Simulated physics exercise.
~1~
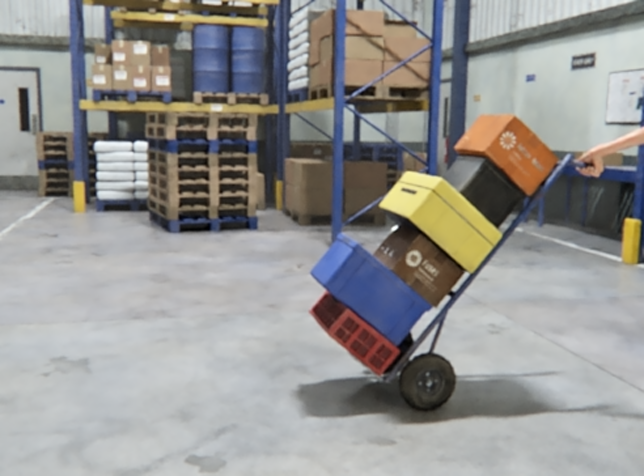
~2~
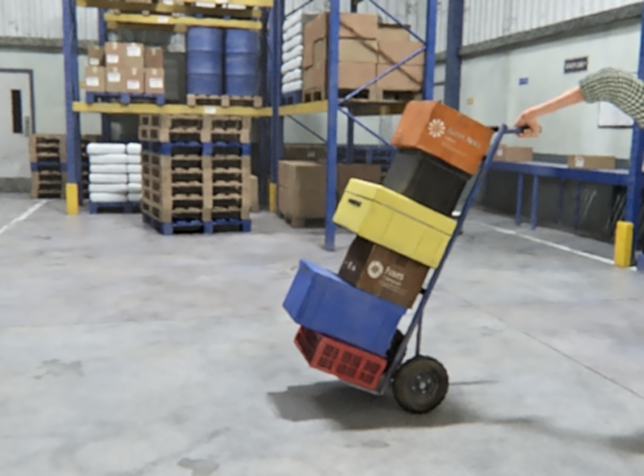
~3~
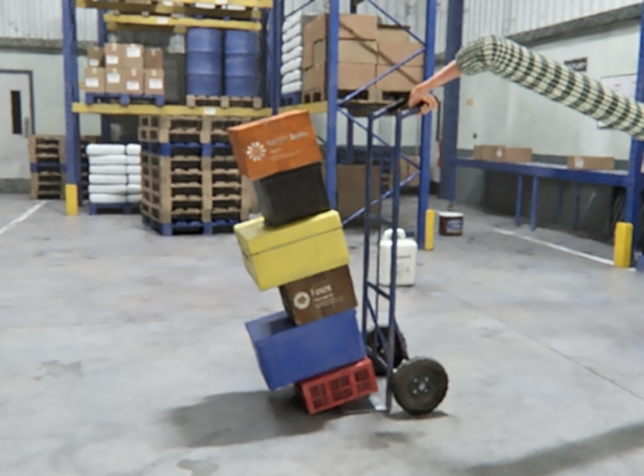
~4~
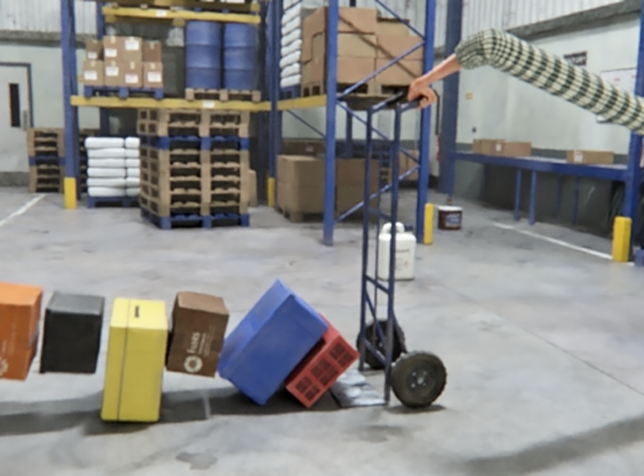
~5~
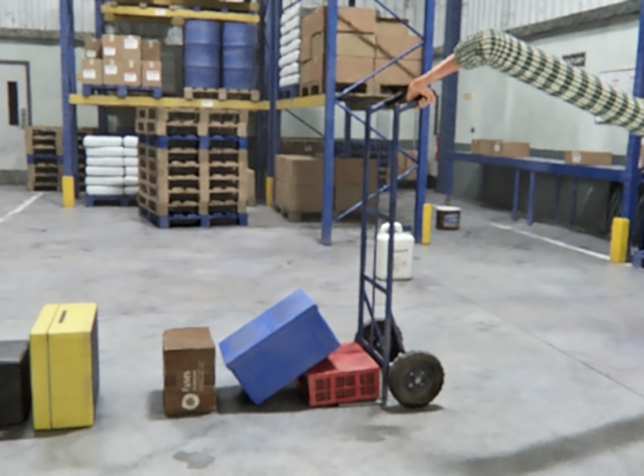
A loaded sack truck swings upright and its stacked boxes topple left onto the floor.
